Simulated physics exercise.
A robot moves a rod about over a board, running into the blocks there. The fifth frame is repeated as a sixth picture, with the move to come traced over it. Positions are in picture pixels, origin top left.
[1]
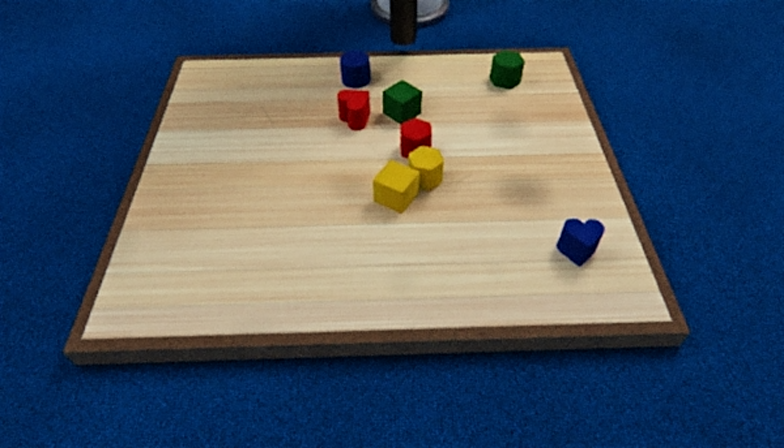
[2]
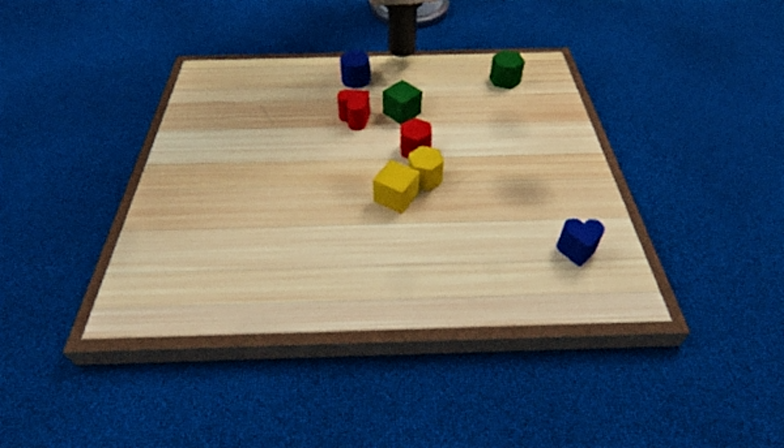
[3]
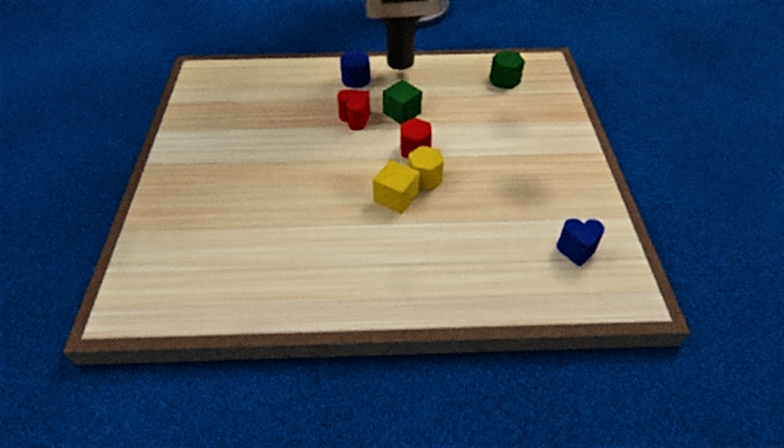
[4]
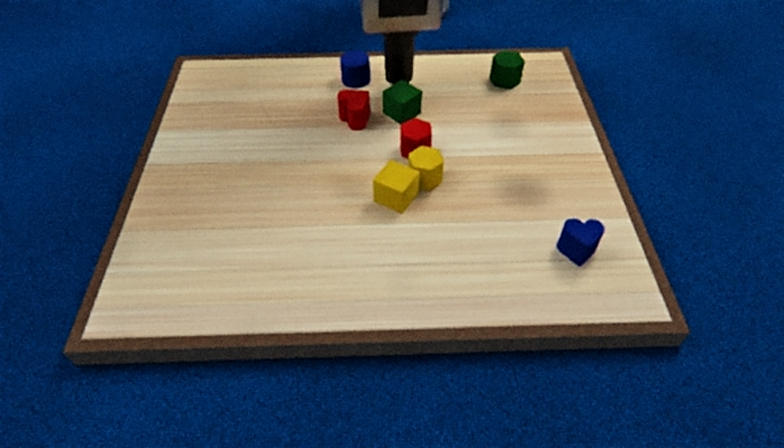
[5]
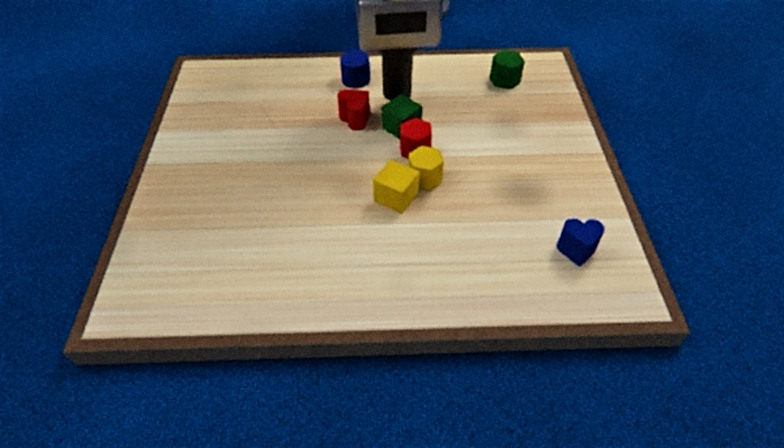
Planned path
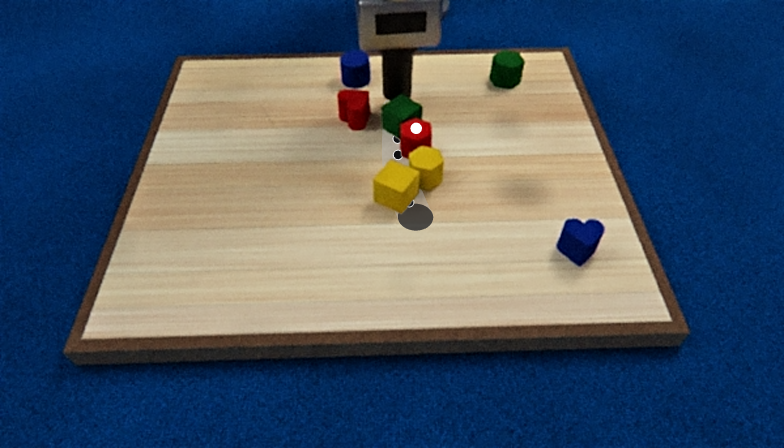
A robot arm lowering a dark rod over a wooden board of coloured blocks and nudging the green block toward the red hexagonal one.
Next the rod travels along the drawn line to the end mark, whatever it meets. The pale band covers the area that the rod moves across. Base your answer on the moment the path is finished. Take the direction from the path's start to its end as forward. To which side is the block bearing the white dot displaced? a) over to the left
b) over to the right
(a)
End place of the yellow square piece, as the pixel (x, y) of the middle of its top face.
Final place: (383, 220).
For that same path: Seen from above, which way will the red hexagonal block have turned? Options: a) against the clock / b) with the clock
a: Against the clock.
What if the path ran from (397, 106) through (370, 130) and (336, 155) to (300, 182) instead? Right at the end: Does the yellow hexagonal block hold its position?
Yes, I think so.
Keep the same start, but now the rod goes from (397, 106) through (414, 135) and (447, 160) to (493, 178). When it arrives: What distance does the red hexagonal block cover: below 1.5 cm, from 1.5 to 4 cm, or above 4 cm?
Displaced more than 4 cm.
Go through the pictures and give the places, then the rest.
Lower end of the rod (403, 39), tops of blocks, yellow square piece (396, 175), green square piece (402, 91), red hexagonal block (416, 128), yellow hexagonal block (426, 157), in the first picture.
Rod (402, 50), blocks as before, in the second picture.
Rod (401, 63), blocks as before, in the third picture.
Rod (399, 77), blocks as before, in the fourth picture.
Rod (397, 93), yellow square piece (396, 175), green square piece (402, 106), red hexagonal block (416, 128), yellow hexagonal block (426, 157), in the fifth picture.
The drawn path runs from (397, 106) via (398, 139) and (401, 176), ending at (416, 217); the dot is on the red hexagonal block.
On the path given first. One third of the way, rod (398, 126); green square piece (399, 142); red hexagonal block (427, 155), turned 65° anticlockwise; yellow hexagonal block (442, 176).
Two thirds of the way, rod (401, 164); yellow square piece (387, 202); green square piece (412, 182), turned 15° anticlockwise; red hexagonal block (448, 188), turned 90° anticlockwise; yellow hexagonal block (476, 205), turned 15° anticlockwise.
At the end, rod (416, 204); yellow square piece (383, 220), turned 30° clockwise; green square piece (431, 221), turned 60° anticlockwise; red hexagonal block (463, 204), turned 110° anticlockwise; yellow hexagonal block (498, 214), turned 35° anticlockwise.
